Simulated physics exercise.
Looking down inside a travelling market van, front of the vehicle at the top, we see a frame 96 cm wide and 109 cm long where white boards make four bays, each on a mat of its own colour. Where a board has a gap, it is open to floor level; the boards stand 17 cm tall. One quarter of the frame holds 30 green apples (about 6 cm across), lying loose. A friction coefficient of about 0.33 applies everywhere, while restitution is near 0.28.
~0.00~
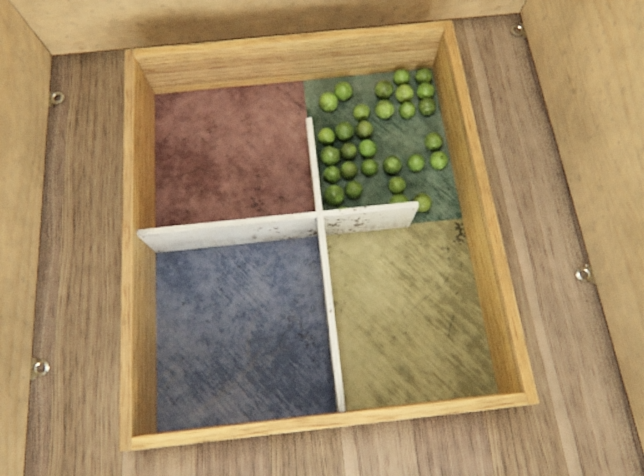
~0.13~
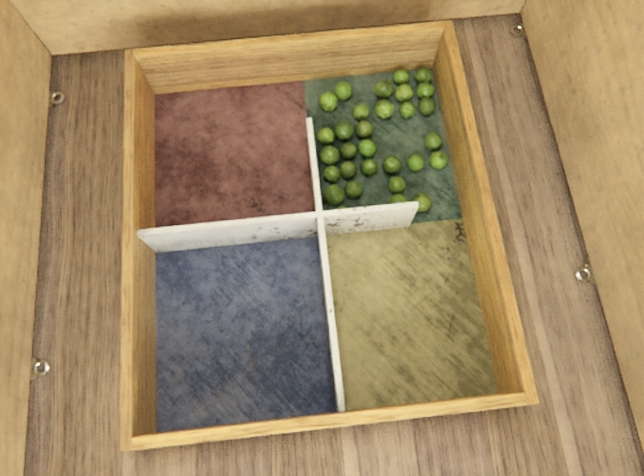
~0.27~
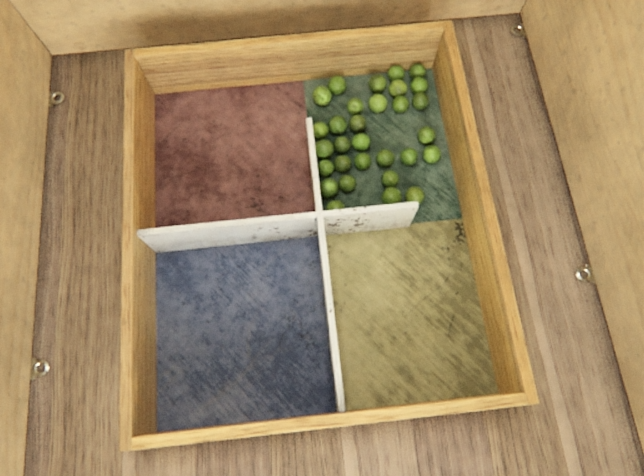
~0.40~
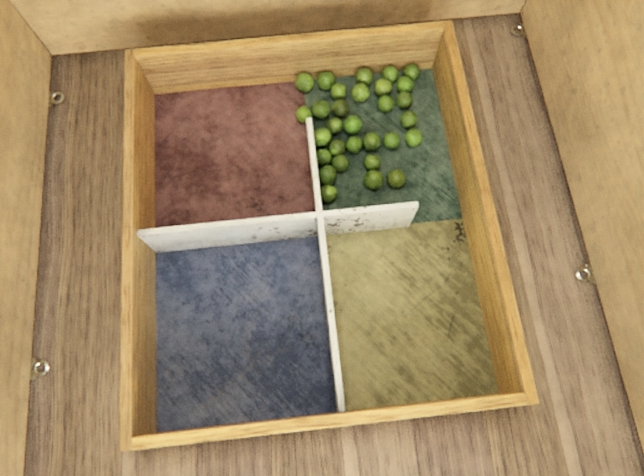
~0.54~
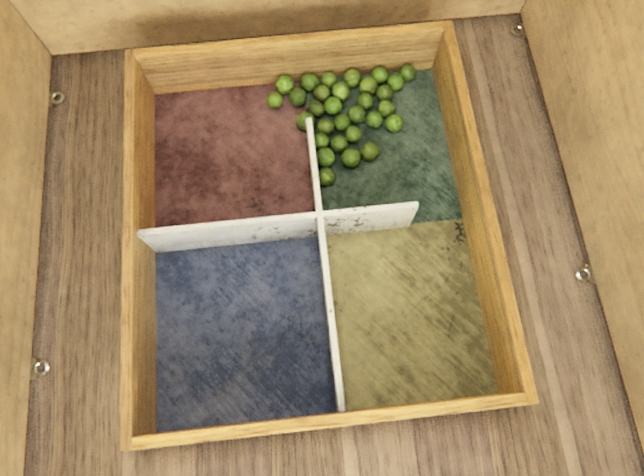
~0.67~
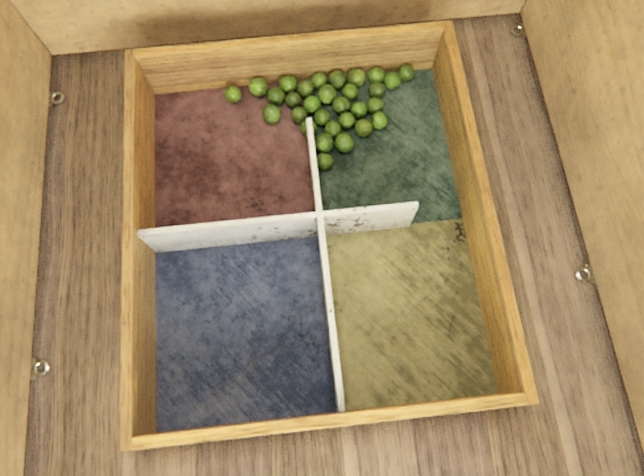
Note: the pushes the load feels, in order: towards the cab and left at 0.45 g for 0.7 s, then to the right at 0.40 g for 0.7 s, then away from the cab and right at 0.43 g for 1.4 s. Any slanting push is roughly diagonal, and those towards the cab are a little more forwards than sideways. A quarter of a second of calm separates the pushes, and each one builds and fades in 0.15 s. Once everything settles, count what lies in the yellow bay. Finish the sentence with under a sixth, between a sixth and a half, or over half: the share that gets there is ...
The share that gets there is over half.
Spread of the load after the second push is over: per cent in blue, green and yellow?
Well, you'd find blue at 0, green at 90 and yellow at 0 per cent.
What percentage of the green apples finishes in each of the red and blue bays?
Red 0, blue 0 per cent.
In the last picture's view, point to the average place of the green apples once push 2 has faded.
I'd put the average somewhere around (385, 108) in the last picture.
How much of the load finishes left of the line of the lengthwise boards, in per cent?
It comes to around 0 percent.
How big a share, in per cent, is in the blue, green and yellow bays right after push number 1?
Blue 0 %, green 60 %, yellow 0 %.
After push 1 (0.94 s), 13 in the red bay and 17 in the green bay.
After push 2 (1.89 s), 4 in the red bay and 26 in the green bay.
After push 3 (3.54 s), 8 in the green bay and 22 in the yellow bay.
When it is over (at 4.40 s), 7 in the green bay and 23 in the yellow bay. Asked share, 23 of 30, 77 per cent.
